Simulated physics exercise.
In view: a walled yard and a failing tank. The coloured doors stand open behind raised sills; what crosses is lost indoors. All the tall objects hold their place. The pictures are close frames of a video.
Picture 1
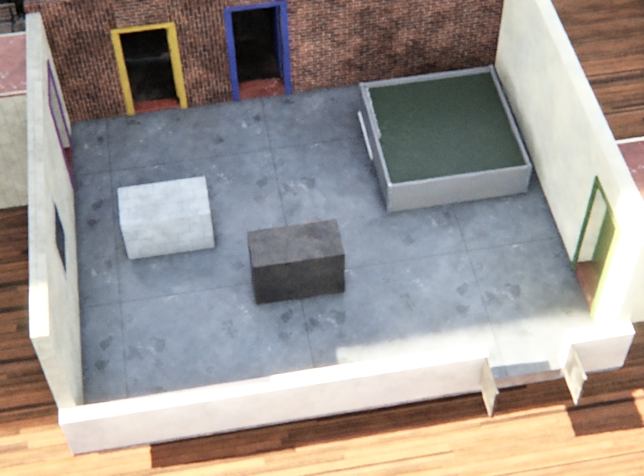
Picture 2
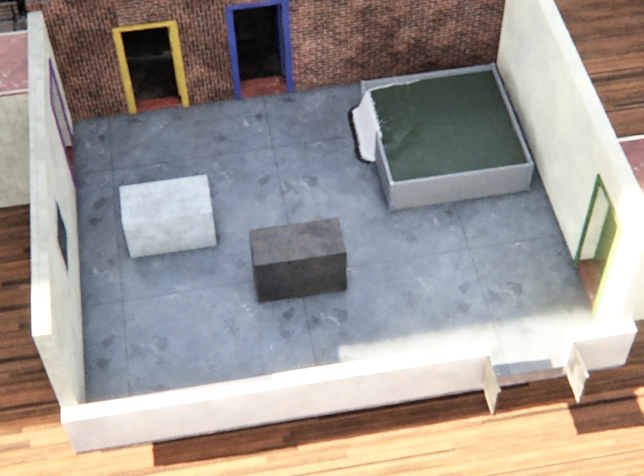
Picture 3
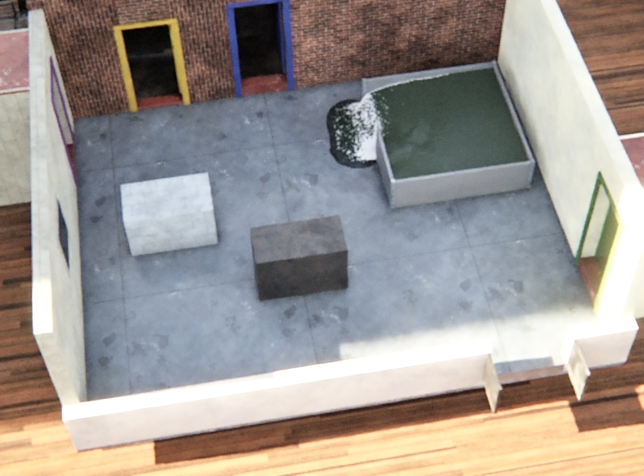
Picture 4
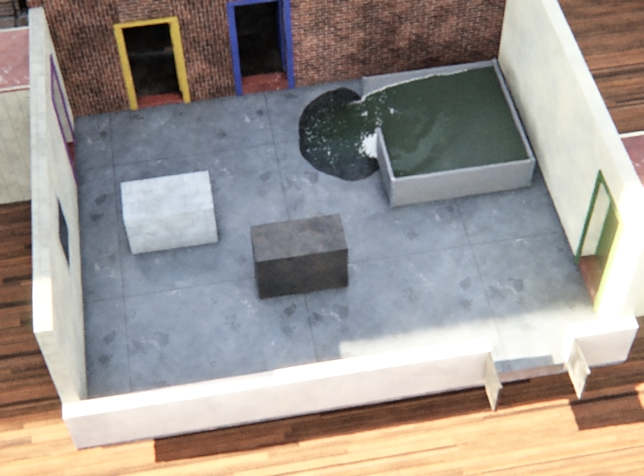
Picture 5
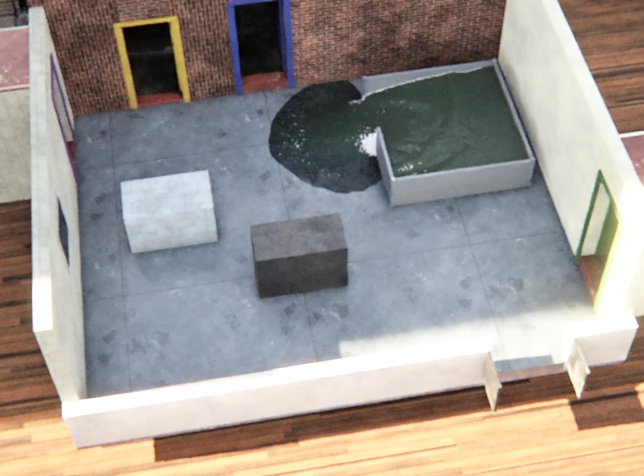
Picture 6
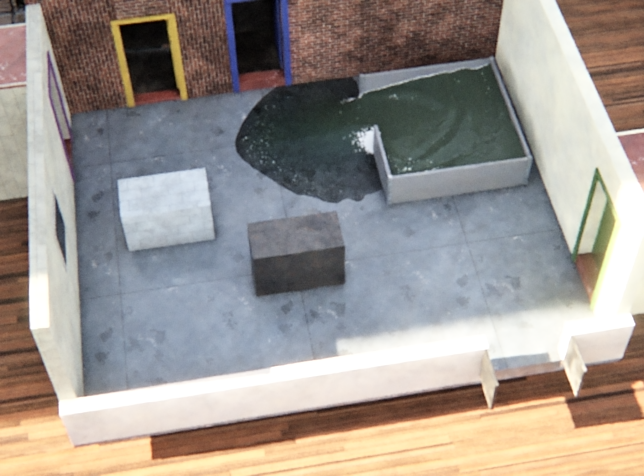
Dark green water pours from a gap in the left side of a grey tank and spreads leftward across the floor of a walled yard in a widening dark pool, while a pale block and a dark block stay still.
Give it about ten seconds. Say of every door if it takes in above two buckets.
The blue door stays under that; the yellow door takes more than that; the green door stays under that; the purple door takes more than that.
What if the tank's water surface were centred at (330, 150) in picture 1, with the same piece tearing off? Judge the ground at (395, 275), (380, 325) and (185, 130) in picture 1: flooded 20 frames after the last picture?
One after the other: Clear, no water, under water.
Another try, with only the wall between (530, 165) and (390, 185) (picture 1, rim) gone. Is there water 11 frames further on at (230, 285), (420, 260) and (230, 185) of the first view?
In that order: Clear, under water, no water.
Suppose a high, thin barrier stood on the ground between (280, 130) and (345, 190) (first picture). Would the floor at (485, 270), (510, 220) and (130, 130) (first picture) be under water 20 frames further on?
In turn: No water, no water, under water.
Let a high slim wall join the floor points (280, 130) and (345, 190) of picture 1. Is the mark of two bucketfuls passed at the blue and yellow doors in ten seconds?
Blue door is over; yellow door lets less in.
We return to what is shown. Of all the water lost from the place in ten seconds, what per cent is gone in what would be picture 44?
About 65 per cent.
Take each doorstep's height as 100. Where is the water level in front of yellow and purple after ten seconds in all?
About 200 and 100 per cent.
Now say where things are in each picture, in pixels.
The tank at (443, 127) is whole and still, in the first frame.
Water pours out at (371, 124) and has run to (367, 161), in the second frame.
The front is at (342, 160), out from the gap at (372, 123), in the third frame.
Water pours out at (373, 123) and has run to (308, 155), in the fourth frame.
The front is at (274, 150), out from the gap at (373, 122), in the fifth frame.
The front is at (243, 152), out from the gap at (370, 120), in the sixth frame.
A moment on, water covers 25 % of the floor; the blue door wet at the sill, nothing in, the yellow door not reached, the green door not reached, the purple door not reached.
Next, water covers 35 % of the floor; the blue door wet at the sill, nothing in, the yellow door under two buckets in, the green door not reached, the purple door wet at the sill, nothing in.
Then, water covers 45 % of the floor; the blue door wet at the sill, nothing in, the yellow door under two buckets in, the green door not reached, the purple door far over two buckets in.
Later, water covers 60 % of the floor; the blue door wet at the sill, nothing in, the yellow door over two buckets in, the green door not reached, the purple door far over two buckets in.
In the end, water covers 85 % of the floor; the blue door wet at the sill, nothing in, the yellow door far over two buckets in, the green door not reached, the purple door far over two buckets in.
